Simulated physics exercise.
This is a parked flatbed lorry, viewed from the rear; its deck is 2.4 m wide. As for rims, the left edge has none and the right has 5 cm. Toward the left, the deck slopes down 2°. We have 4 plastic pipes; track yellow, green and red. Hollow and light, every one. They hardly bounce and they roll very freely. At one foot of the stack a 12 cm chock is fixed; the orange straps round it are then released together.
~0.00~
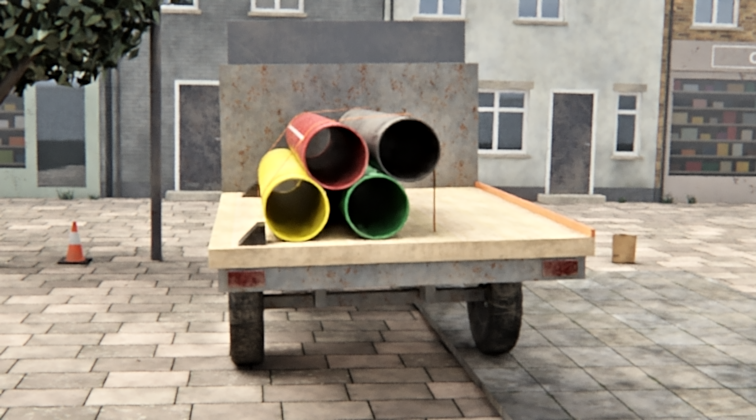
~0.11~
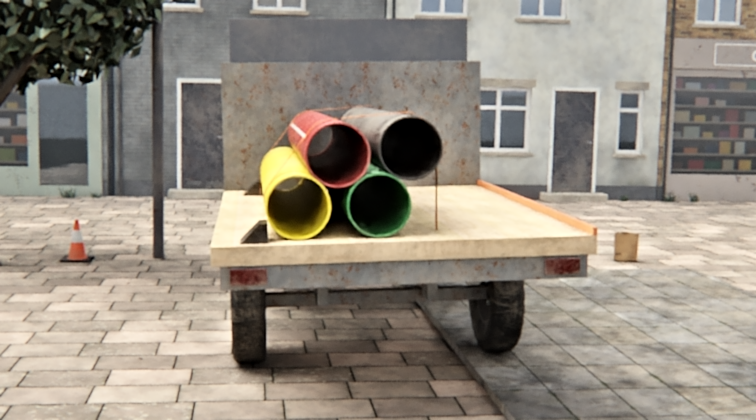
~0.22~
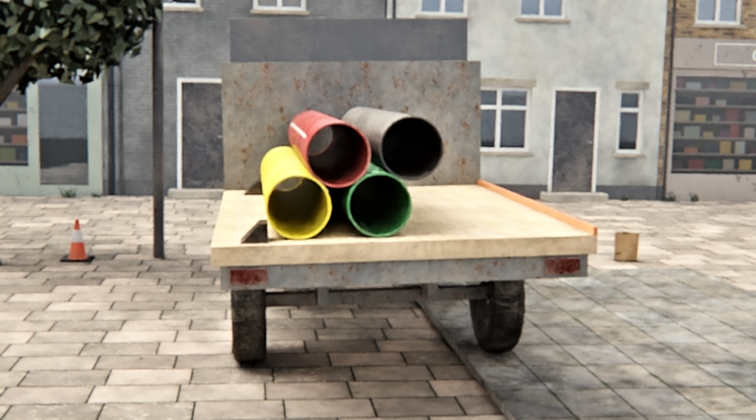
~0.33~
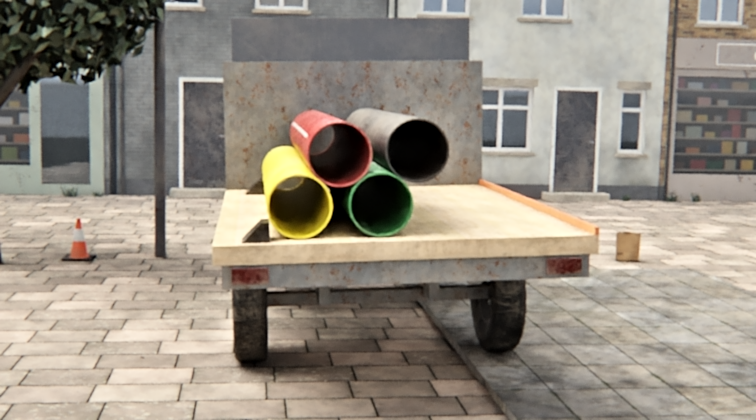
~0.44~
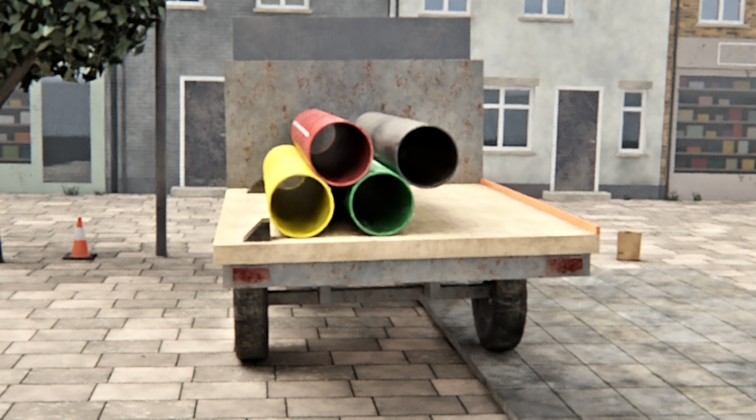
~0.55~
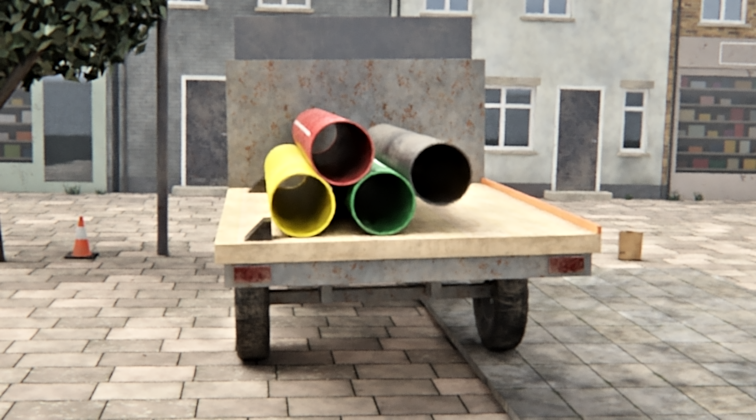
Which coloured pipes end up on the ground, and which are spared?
First, the yellow stays on. Green stays on. Red, finally, stays on.
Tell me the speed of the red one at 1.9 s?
Speed approx. 0.1 m/s.
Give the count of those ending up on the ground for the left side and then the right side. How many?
On the left it's 0, and on the right it's 0.
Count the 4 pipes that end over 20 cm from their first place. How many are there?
If you add them all up, you get 3.
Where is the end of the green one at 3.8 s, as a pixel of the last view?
It should be close to pixel (471, 201).
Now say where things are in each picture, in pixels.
In the first frame, yellow (296, 209), green (378, 207), red (336, 157); straps on; chock at (261, 235); the deck slopes 2° down to the left; 2 of the 4 lie on the deck itself.
In the second frame, yellow (298, 208), green (380, 205), red (338, 155); straps on.
In the third frame, yellow (298, 207), green (380, 205), red (338, 155); straps gone.
In the fourth frame, yellow (300, 207), green (381, 205), red (340, 155); no straps.
In the fifth frame, yellow (301, 206), green (382, 204), red (341, 154); no straps.
In the sixth frame, yellow (302, 205), green (384, 203), red (342, 153); straps gone; chock at (267, 230).
Then, 1.9 s in, yellow is on the deck, 55 cm from the left edge; green is on the deck, 105 cm from the left edge, rolling right; red is up on others, 80 cm from the left edge; 0 off so far.
Then, 3.8 s in, green is on the deck, 80 cm from the right edge; red is on the deck, 105 cm from the left edge; still the same for yellow; 0 off so far.
In the end (5.9 s), yellow is on the deck, 55 cm from the left edge; green is on the deck, 105 cm from the right edge; red is on the deck, 95 cm from the left edge; 0 off so far.
